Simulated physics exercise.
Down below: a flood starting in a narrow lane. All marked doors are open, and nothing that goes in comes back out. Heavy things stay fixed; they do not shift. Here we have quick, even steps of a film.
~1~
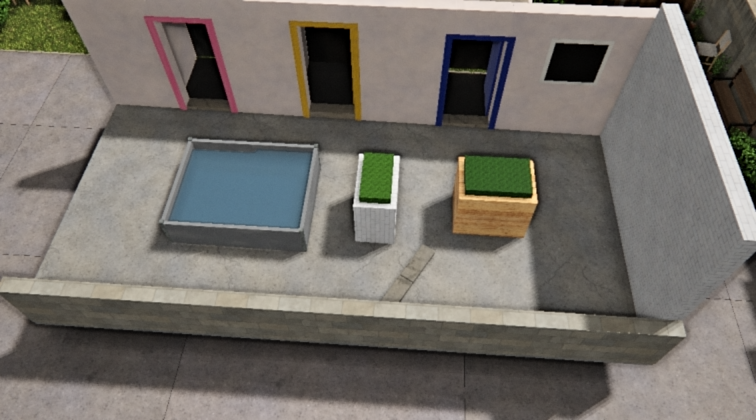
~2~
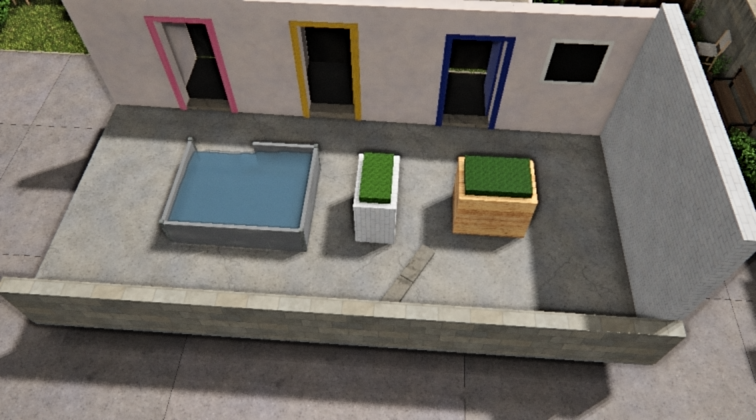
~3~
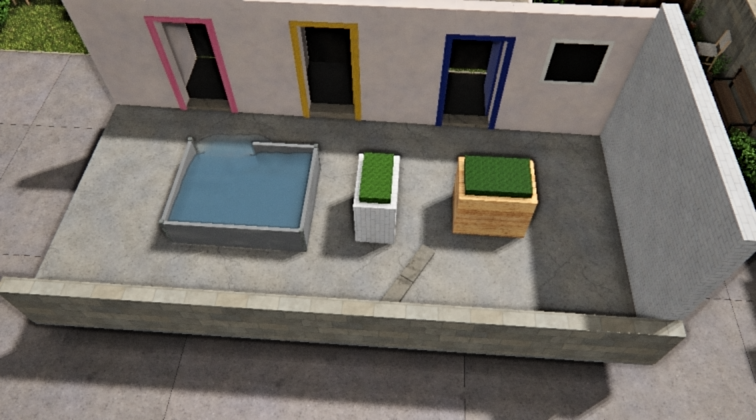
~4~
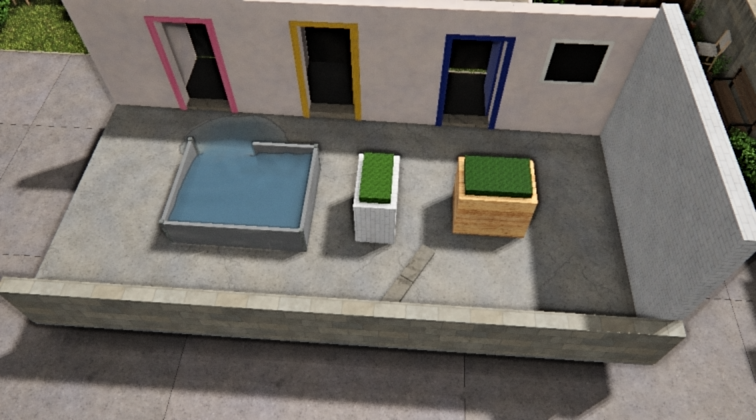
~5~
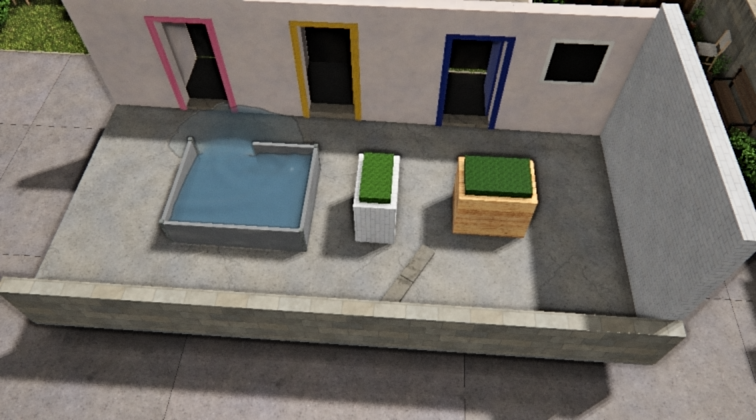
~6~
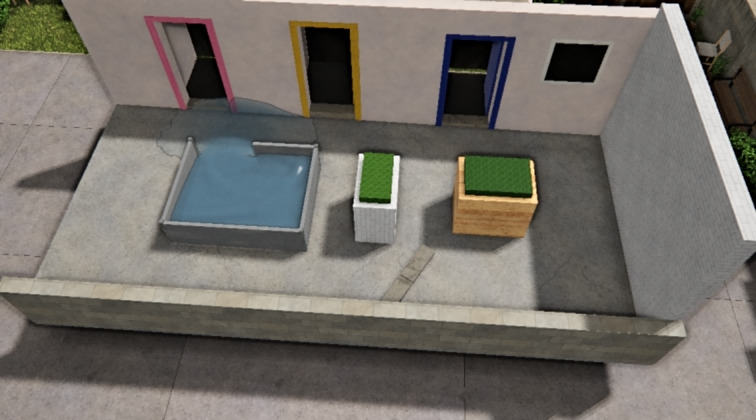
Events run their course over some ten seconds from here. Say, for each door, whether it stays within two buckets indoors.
The yellow door stays within it; the blue door stays within it; the pink door does not stay within it.
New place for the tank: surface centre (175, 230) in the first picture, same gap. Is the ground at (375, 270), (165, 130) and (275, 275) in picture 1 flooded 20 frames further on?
So, in the order given, I'd say unaffected, soaked through, unaffected.
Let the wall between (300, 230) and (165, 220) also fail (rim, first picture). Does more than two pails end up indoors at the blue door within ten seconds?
My take is that blue door doesn't reach it.
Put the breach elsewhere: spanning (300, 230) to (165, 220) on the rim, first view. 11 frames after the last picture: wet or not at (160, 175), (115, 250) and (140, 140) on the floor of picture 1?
In the order given: Untouched, swamped and untouched.
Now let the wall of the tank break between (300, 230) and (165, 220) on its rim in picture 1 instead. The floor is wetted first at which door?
Call it the blue one.
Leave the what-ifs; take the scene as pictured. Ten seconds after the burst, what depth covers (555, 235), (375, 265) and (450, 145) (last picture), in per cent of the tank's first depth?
Estimate: 2, 2, 2 %.
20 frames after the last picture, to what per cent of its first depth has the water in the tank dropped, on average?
I'd put it at some 42 per cent.
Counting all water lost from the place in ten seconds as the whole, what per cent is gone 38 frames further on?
Estimate: Some 85 %.
A moment on, water covers 10 % of the floor; the yellow door wet at the sill, nothing in, the blue door not reached, the pink door over two buckets in.
Next, water covers 25 % of the floor; the yellow door wet at the sill, nothing in, the blue door wet at the sill, nothing in, the pink door far over two buckets in.
Then, water covers 40 % of the floor; the yellow door wet at the sill, nothing in, the blue door wet at the sill, nothing in, the pink door far over two buckets in.
Later, water covers 50 % of the floor; the yellow door wet at the sill, nothing in, the blue door wet at the sill, nothing in, the pink door far over two buckets in.
In the end, water covers 65 % of the floor; the yellow door wet at the sill, nothing in, the blue door wet at the sill, nothing in, the pink door far over two buckets in.
